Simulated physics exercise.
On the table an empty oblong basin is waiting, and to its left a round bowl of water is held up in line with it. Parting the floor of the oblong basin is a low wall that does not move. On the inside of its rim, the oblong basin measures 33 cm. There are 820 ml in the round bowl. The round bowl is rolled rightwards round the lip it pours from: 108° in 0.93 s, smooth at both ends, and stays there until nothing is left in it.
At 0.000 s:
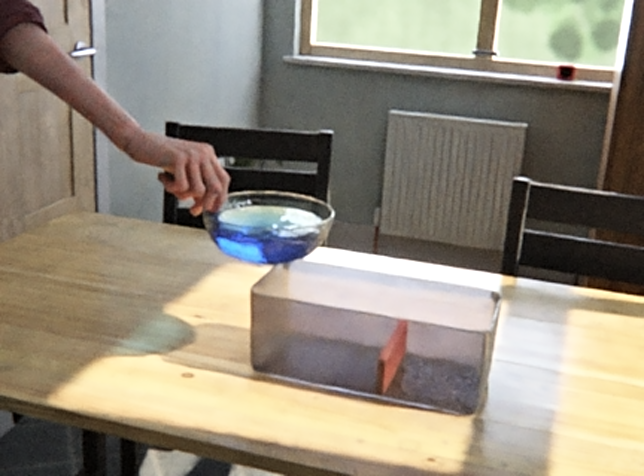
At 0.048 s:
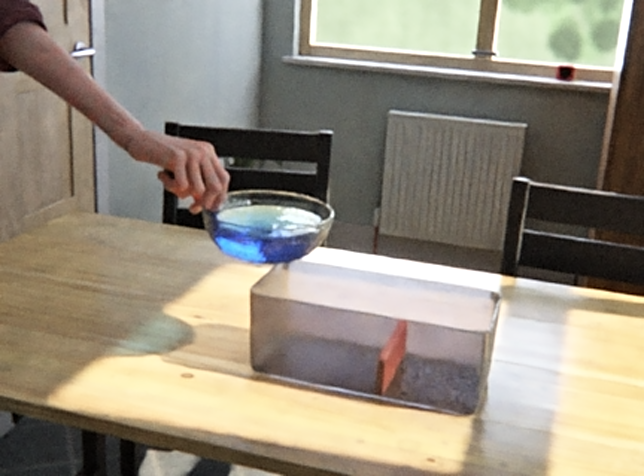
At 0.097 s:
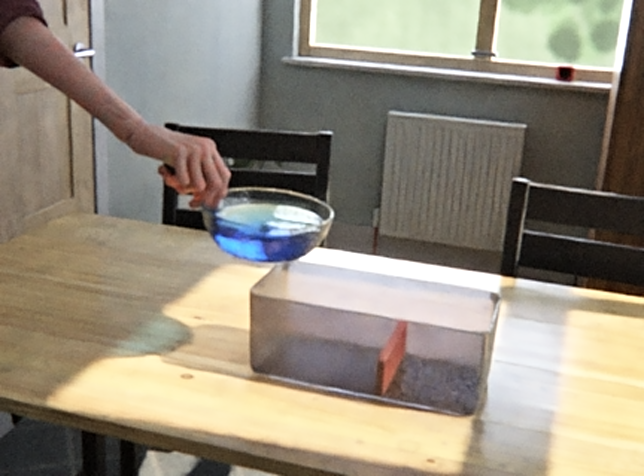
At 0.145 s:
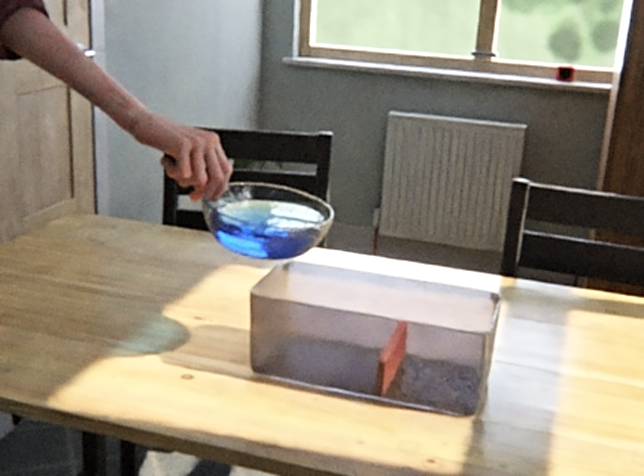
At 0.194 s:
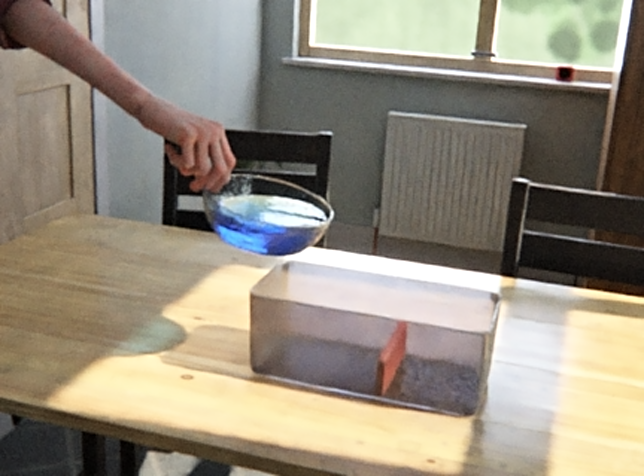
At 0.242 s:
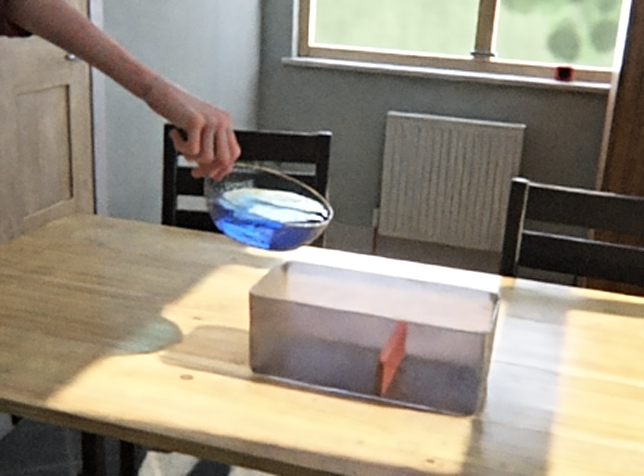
A hand slowly tilts a glass bowl of blue water rightwards above an empty oblong basin.
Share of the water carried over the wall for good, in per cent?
Near 59 per cent.
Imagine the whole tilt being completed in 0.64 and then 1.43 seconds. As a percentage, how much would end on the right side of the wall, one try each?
Result: 55 per cent, then 50 per cent.
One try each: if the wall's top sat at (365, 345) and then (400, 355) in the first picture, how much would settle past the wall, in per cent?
85 in a hundred, followed by 40 in a hundred.
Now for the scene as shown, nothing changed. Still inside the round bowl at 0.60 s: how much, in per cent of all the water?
I'd put it near 34 percent.
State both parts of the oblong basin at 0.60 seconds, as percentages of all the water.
16 on the left, 1 on the right, roughly.
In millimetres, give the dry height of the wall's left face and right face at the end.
Left 42 mm, right 28 mm.
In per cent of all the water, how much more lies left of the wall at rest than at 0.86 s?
About 10 per cent.
After 0.60 s the tilt is 77° and 33 per cent is still to pour, 16 is left of the wall and 1 right of it.
After 0.86 s the tilt is 106° and 0 per cent is still to pour, 29 is left of the wall and 64 right of it.
After 1.13 s the tilt is 108° and 0 per cent is still to pour, 39 is left of the wall and 60 right of it.
After 1.43 s the tilt is 108° and 0 per cent is still to pour, 39 is left of the wall and 59 right of it.
In the end 39 per cent lies left of the wall, 59 right of it and 1 outside.
